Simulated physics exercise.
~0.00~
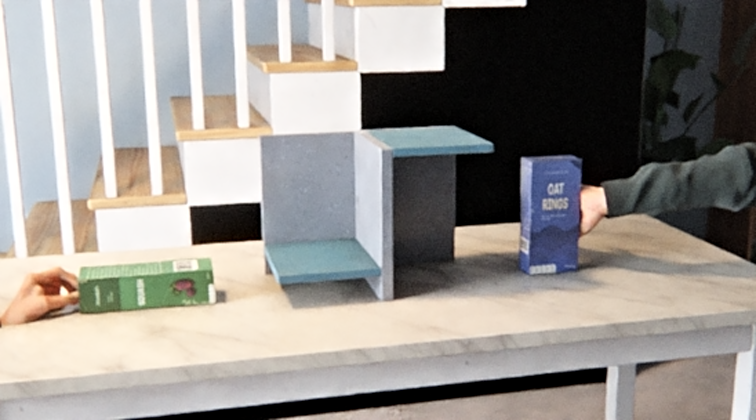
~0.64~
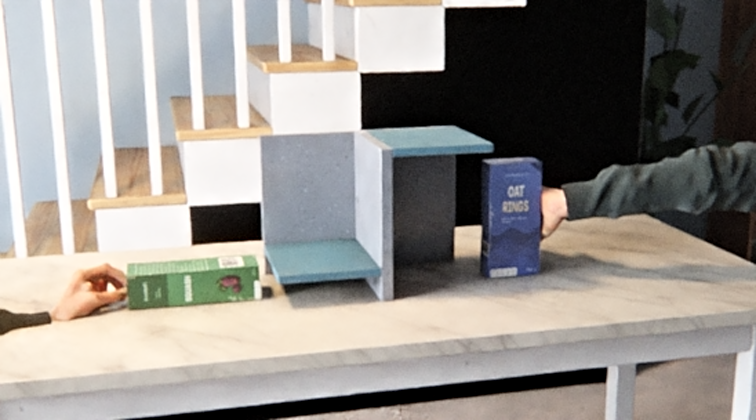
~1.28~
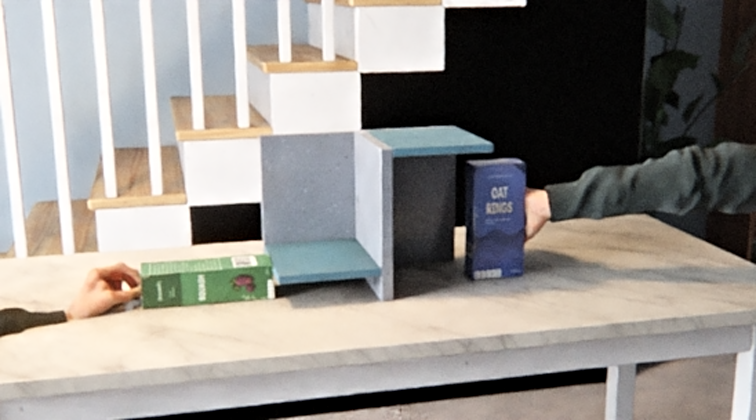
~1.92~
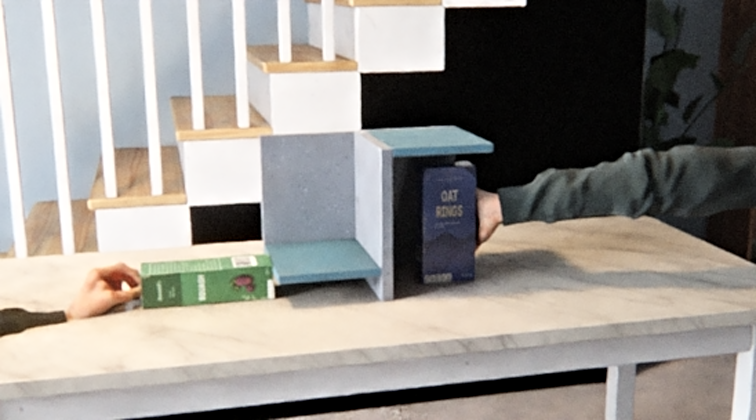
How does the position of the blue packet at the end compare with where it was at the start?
At the start it stands out in the open to the right of the rack, and by the end it stands further left, under the rack's right-hand shelf.
